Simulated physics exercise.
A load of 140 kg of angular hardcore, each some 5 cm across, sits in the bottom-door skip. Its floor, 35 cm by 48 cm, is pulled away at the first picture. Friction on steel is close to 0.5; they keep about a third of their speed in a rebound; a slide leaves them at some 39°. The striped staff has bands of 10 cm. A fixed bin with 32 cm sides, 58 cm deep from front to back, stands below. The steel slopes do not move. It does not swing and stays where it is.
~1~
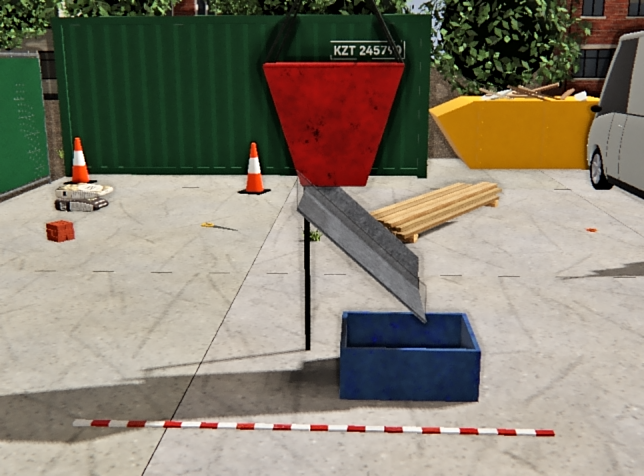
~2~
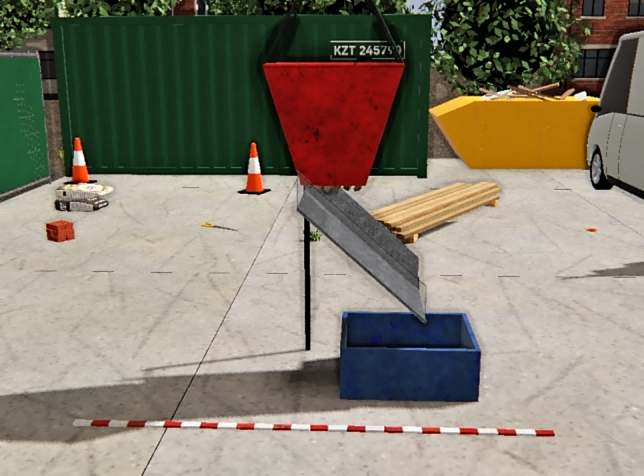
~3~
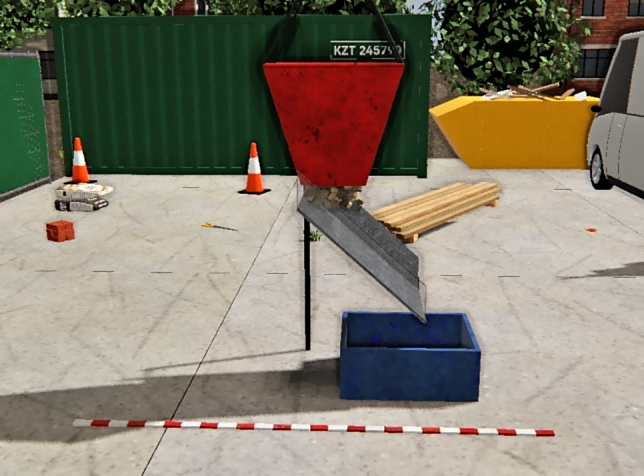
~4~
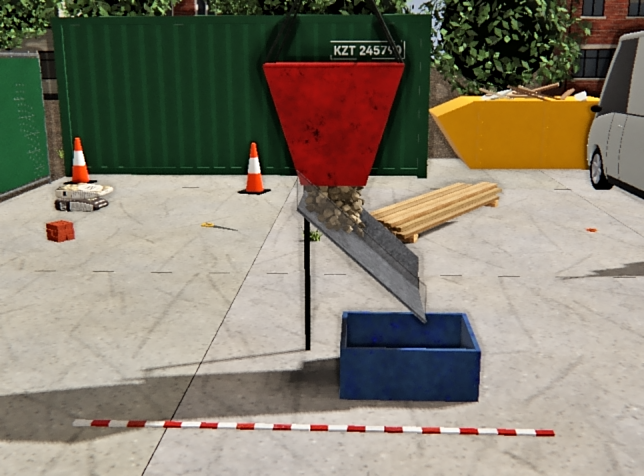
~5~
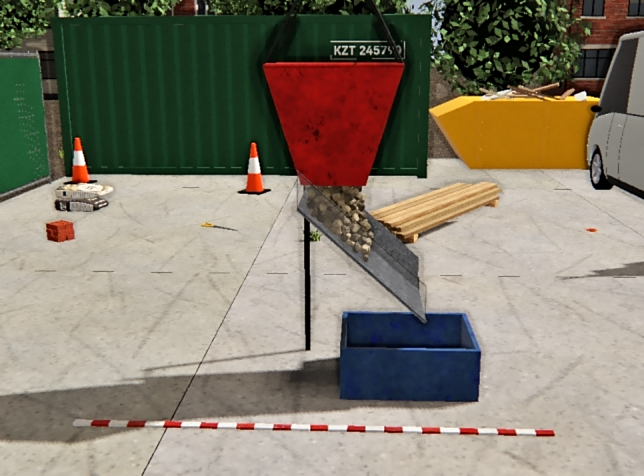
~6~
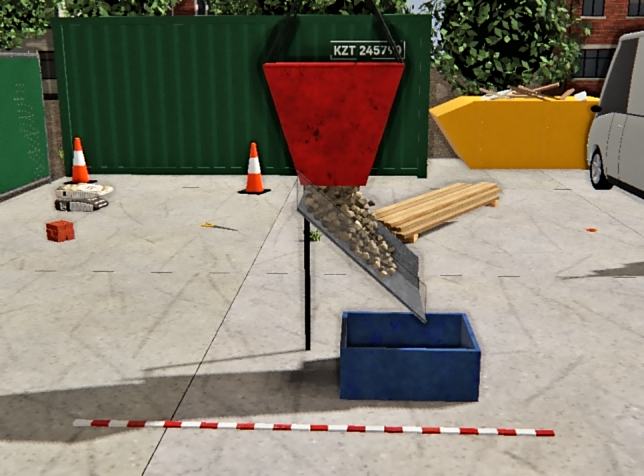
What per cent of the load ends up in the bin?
Roughly 73 per cent ends in the bin.
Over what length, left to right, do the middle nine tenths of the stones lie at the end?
About 100 cm.
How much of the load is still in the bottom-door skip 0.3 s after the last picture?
Roughly 10 per cent is still inside.
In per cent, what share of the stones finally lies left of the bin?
Near 0 in a hundred.
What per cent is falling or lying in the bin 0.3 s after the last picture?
Some 20 per cent.
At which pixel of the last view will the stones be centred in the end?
Around (445, 362).
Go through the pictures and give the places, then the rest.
The outlet is at (333, 177); nothing has dropped yet, in the first frame.
The outlet is at (333, 177); 5 % is out, in the second frame.
The outlet is at (333, 177); 13 % is out, the lowest stones still above the rim at (339, 200), 113 cm up, in the third frame.
The outlet is at (333, 177); 22 % is out, the lowest stones still above the rim at (348, 222), 99 cm up, in the fourth frame.
The outlet is at (333, 177); 32 % is out, the lowest stones still above the rim at (365, 249), 85 cm up, in the fifth frame.
The outlet is at (333, 177); 40 % is out, the lowest stones still above the rim at (387, 267), 73 cm up, in the sixth frame.
Then, 0.3 s after the last picture, 8 % in the bottom-door skip, 70 % on the steel, 1 % falling or lying left of the bin, 20 % falling or lying in the bin; the stones farthest right are at (468, 342).
Then, 0.8 s after the last picture, 0 % in the bottom-door skip, 35 % on the steel, 55 % falling or lying in the bin, 10 % falling or lying beside or right of the bin; the stones farthest right are at (547, 376).
Then, 1.4 s after the last picture, 0 % in the bottom-door skip, 74 % falling or lying in the bin, 26 % falling or lying beside or right of the bin; the stones farthest right are at (594, 369).
Then, 2.2 s after the last picture, 0 % in the bottom-door skip, 73 % falling or lying in the bin, 27 % falling or lying beside or right of the bin; the stones farthest right are at (605, 374).
Then, 4.2 s after the last picture, 0 % in the bottom-door skip, 73 % in the bin, 27 % beside or right of the bin; the stones farthest right are at (605, 374).
